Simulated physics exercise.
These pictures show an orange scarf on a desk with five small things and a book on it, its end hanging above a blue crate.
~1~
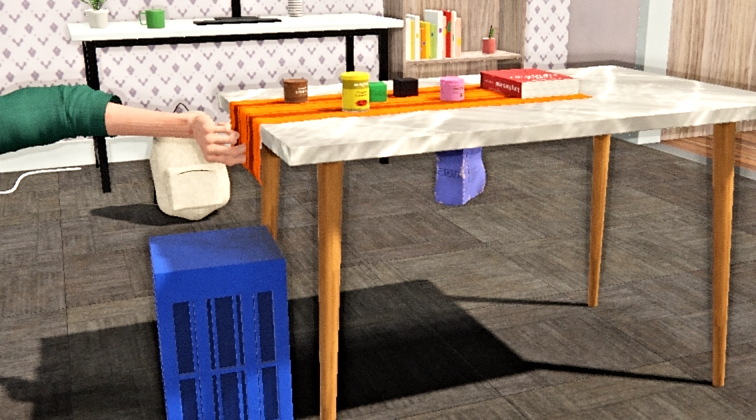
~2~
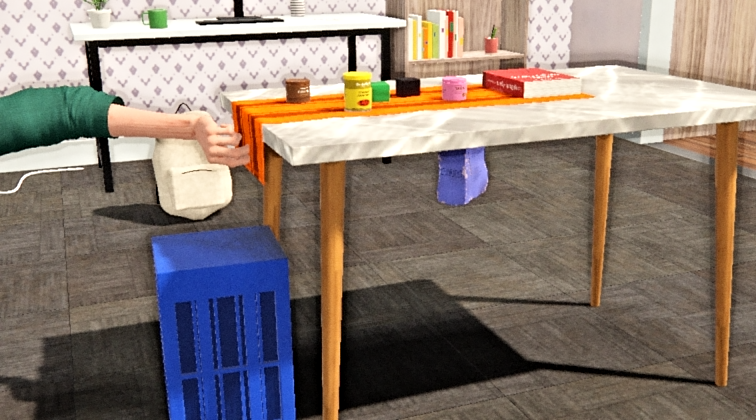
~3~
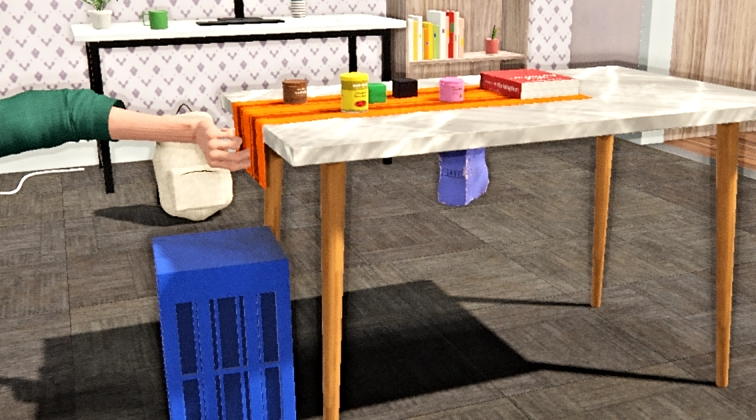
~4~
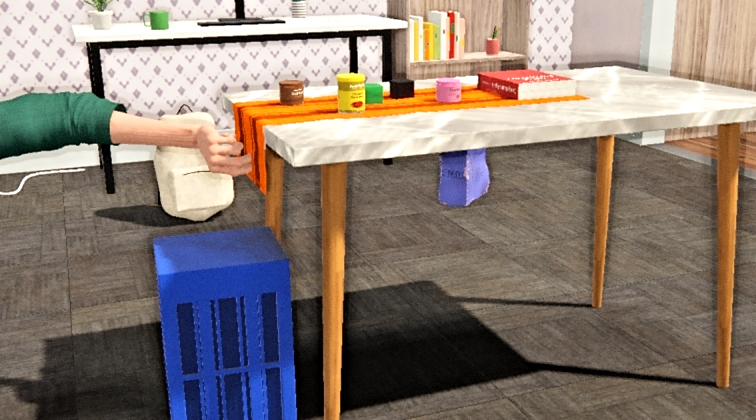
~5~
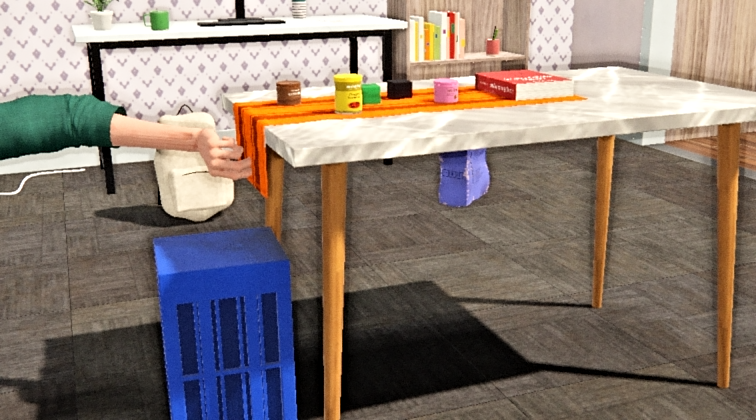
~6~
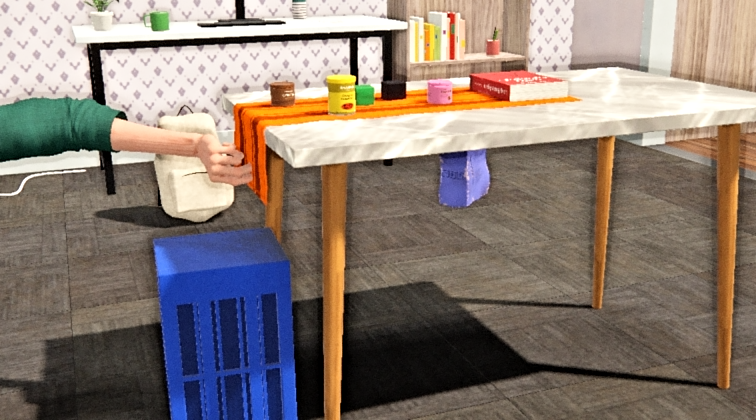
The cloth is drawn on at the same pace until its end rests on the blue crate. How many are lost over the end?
The count of fallen things is one.
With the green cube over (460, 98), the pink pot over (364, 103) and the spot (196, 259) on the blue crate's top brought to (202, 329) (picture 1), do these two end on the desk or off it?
The green cube survives, the pink pot tumbles off.
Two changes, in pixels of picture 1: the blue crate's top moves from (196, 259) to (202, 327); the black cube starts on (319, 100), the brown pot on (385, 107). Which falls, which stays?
The black cube is carried off; the brown pot falls.
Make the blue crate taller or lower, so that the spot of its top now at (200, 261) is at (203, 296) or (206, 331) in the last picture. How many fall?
Over the edge go 2 and 3.
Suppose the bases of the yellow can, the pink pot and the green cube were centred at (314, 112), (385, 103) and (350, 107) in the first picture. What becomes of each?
The yellow can goes over; the pink pot stays on; the green cube does not fall.
Soon after, hem near (253, 225); all still up.
Then, hem on the crate; brown pot gone.
At rest, hem on the crate; brown pot gone. It carries off one.
